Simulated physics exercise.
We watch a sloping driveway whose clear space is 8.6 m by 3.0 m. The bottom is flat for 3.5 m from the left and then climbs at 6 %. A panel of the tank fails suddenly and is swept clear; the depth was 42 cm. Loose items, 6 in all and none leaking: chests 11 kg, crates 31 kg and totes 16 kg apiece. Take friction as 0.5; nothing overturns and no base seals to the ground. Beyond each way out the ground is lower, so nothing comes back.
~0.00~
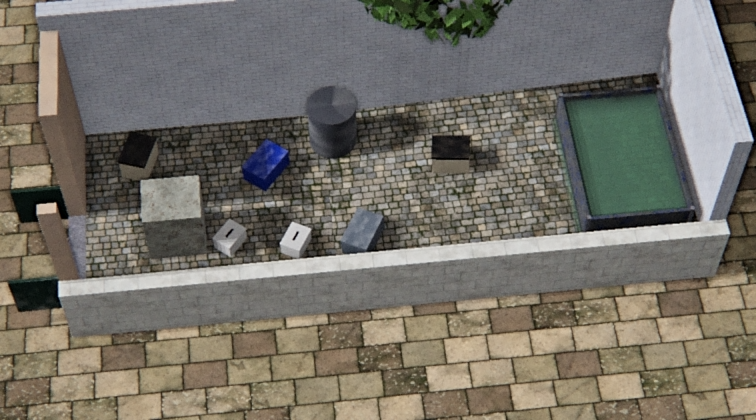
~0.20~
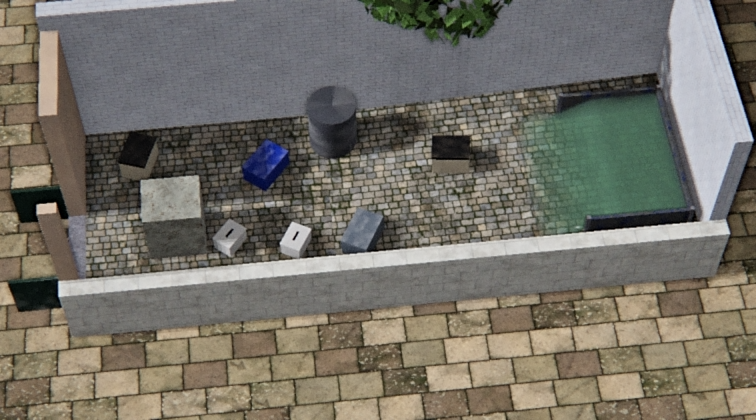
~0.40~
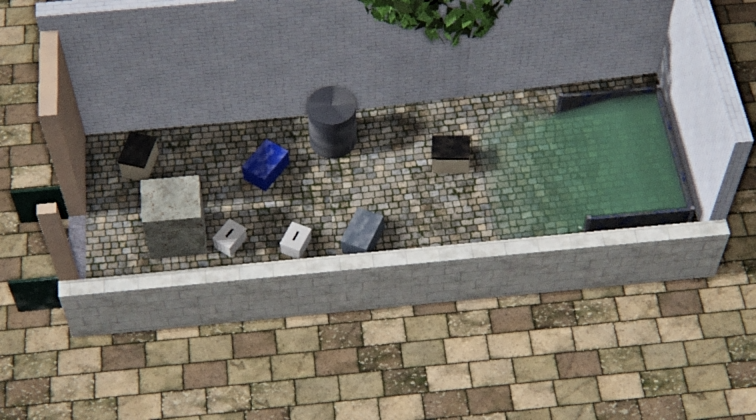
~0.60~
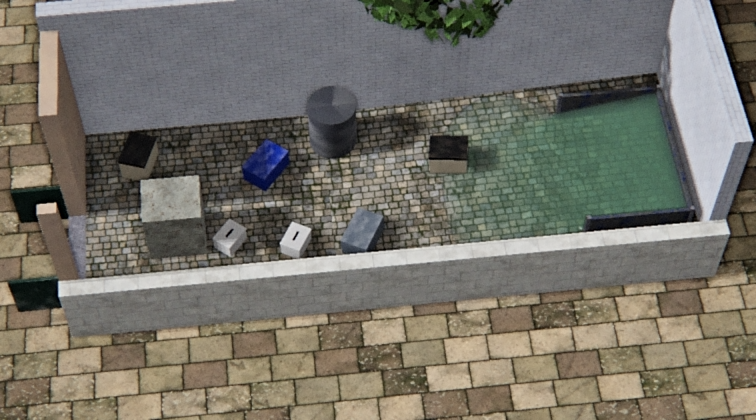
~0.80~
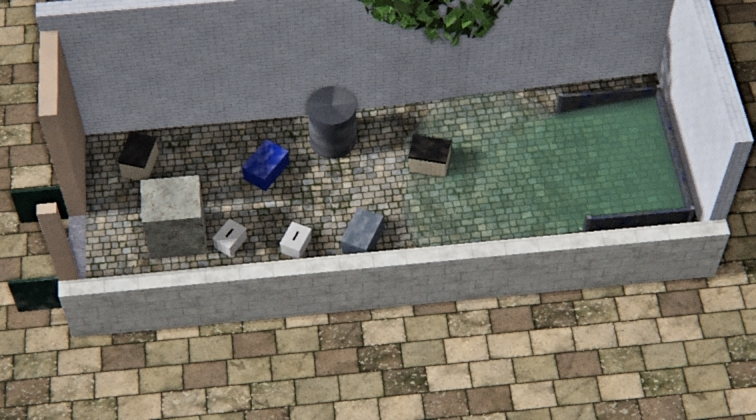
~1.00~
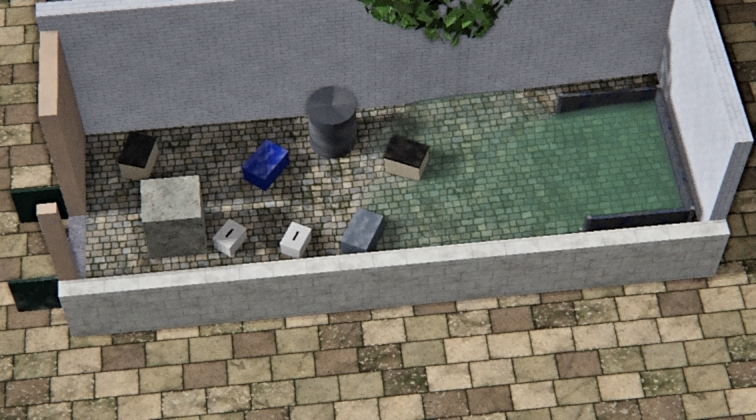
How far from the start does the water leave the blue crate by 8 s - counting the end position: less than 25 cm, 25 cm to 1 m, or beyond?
The blue crate is nudged along.
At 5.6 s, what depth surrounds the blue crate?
About 9 cm.
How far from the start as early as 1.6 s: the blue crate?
Roughly 0 cm by then.
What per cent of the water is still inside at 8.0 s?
Some 76 per cent remains.
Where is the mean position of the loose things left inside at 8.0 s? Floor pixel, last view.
Around (170, 211).
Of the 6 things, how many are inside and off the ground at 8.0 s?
I count 1.
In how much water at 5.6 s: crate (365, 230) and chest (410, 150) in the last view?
About 4 and 11 cm.
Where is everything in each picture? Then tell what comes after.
In the first frame, the blue crate at (265, 159) rests on the ground; water covers 3.0 m2; 0 of 6 have shifted.
In the second frame, the blue crate at (265, 159) rests on the ground; 4.3 m2 under water; 0 of 6 have shifted.
In the third frame, the blue crate at (265, 159), on the bottom; water covers 5.9 m2; 0 of 6 have shifted.
In the fourth frame, the blue crate at (265, 159), on the bottom; 7.5 m2 under water; 0 of 6 have shifted.
In the fifth frame, the blue crate at (265, 159), on the bottom; water covers 9.2 m2; 1 of 6 have shifted.
In the sixth frame, the blue crate at (265, 159), on the bottom; 10.8 m2 under water; 1 of 6 have shifted.
After 1.6 s the blue crate is near (265, 159), 0.0 m from its start, aground; 0 of 6 are out; 0 afloat.
After 3.6 s the blue crate is near (227, 138), 0.7 m from its start, aground; 0 of 6 are out; 4 afloat.
After 5.6 s the blue crate is near (226, 138), 0.7 m from its start, aground; 0 of 6 are out; 2 afloat.
After 8.0 s the blue crate is near (227, 138), 0.7 m from its start, aground; 1 of 6 are out; 1 afloat.
